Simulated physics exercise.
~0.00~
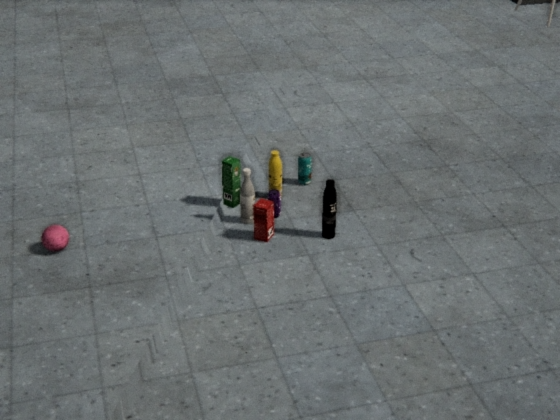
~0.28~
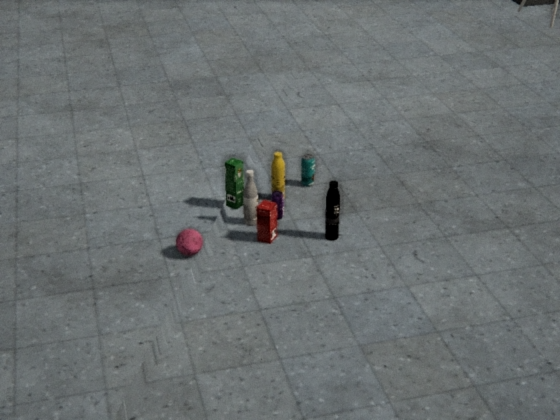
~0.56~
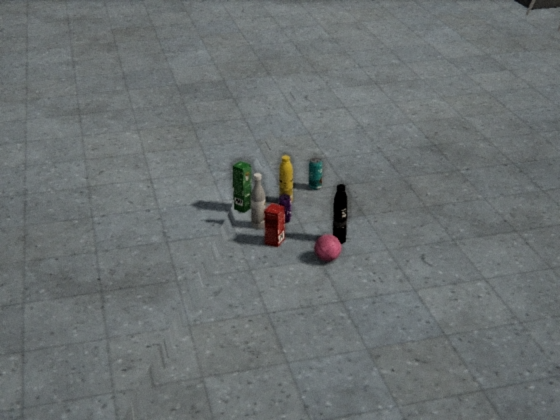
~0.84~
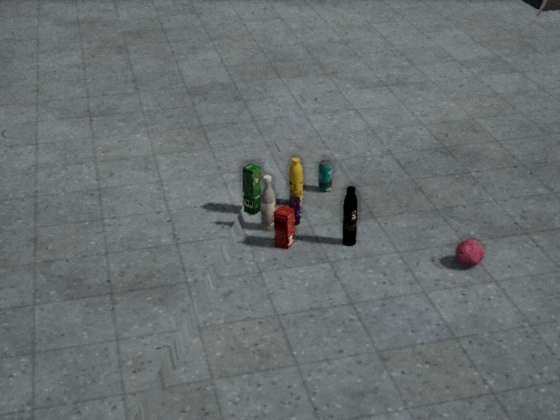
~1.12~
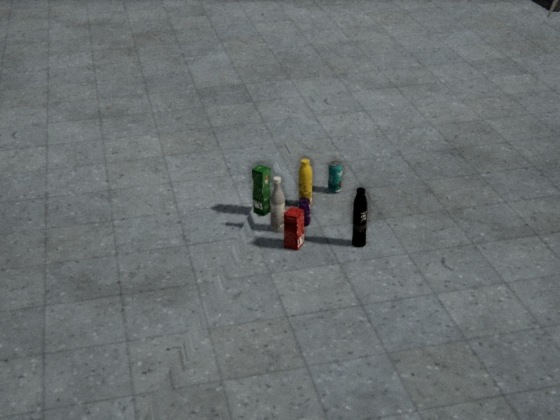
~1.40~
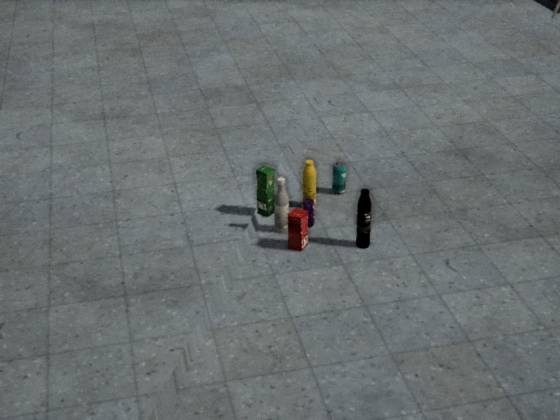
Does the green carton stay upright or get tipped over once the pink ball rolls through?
The green carton stays upright. The pink ball rolls by in front of the group and goes out of view on the right without touching it.
